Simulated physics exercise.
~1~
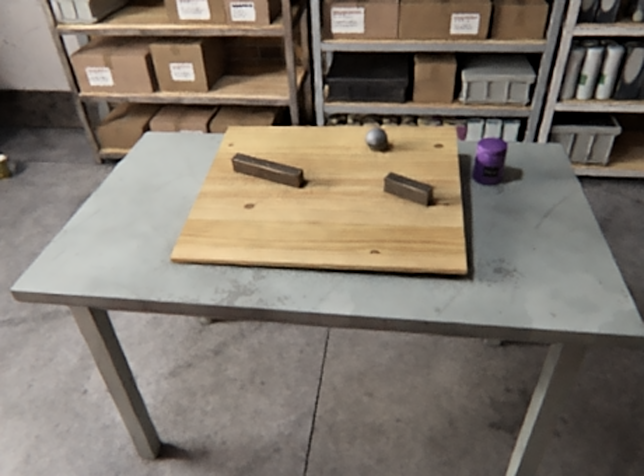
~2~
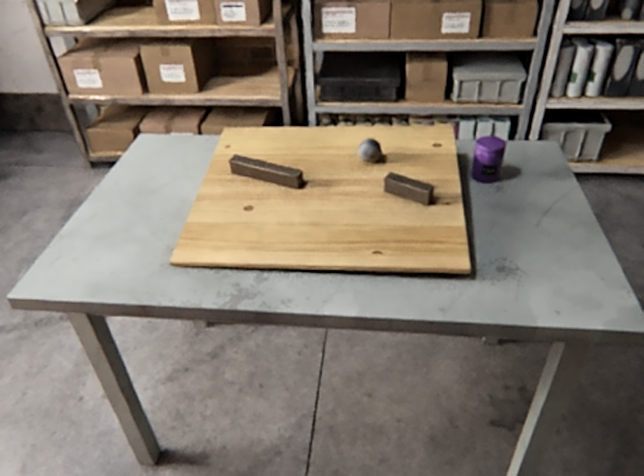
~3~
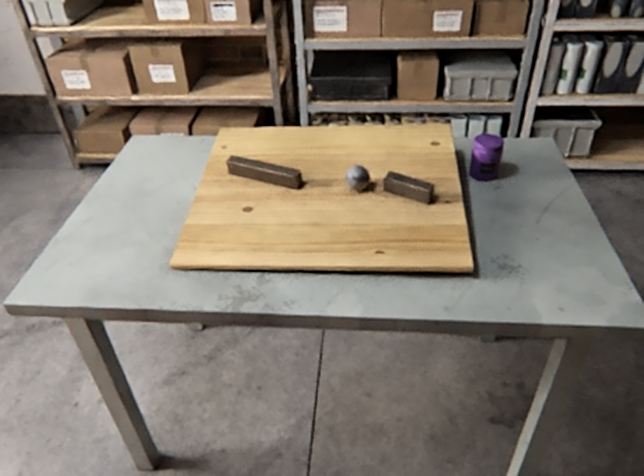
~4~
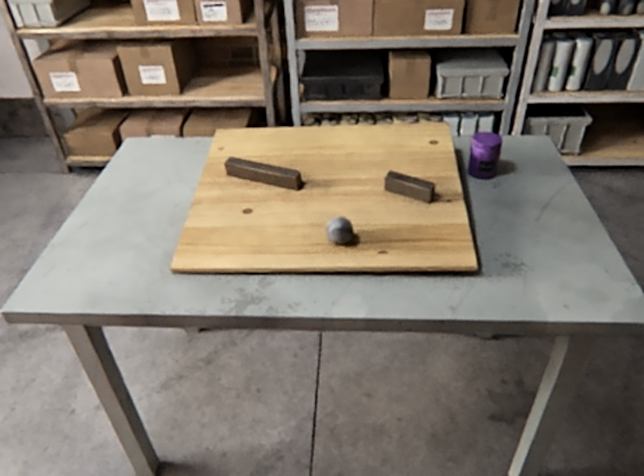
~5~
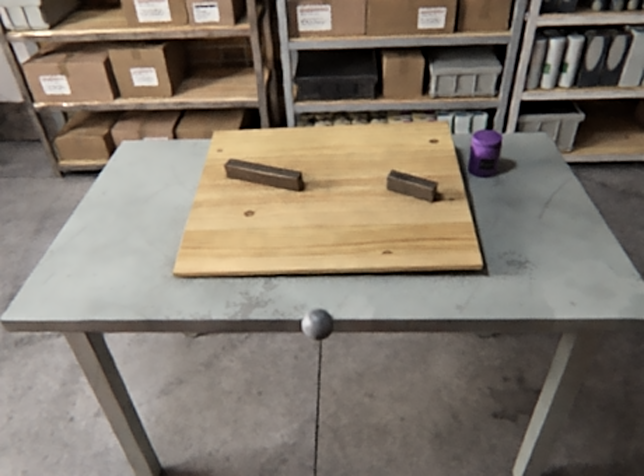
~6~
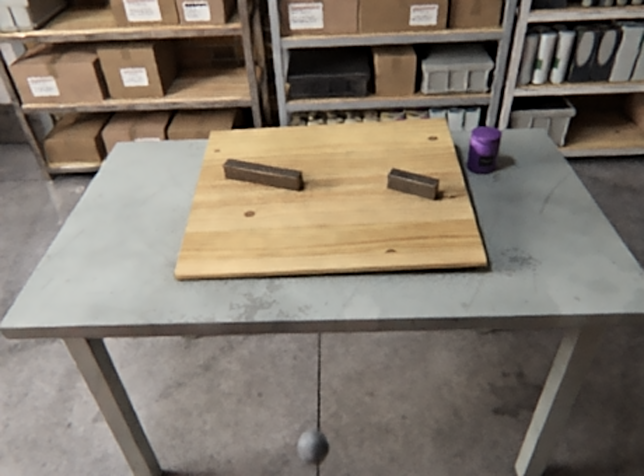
A grey ball rolling down a tilted wooden board between two fixed blocks, then dropping off the table's near edge toward the floor.
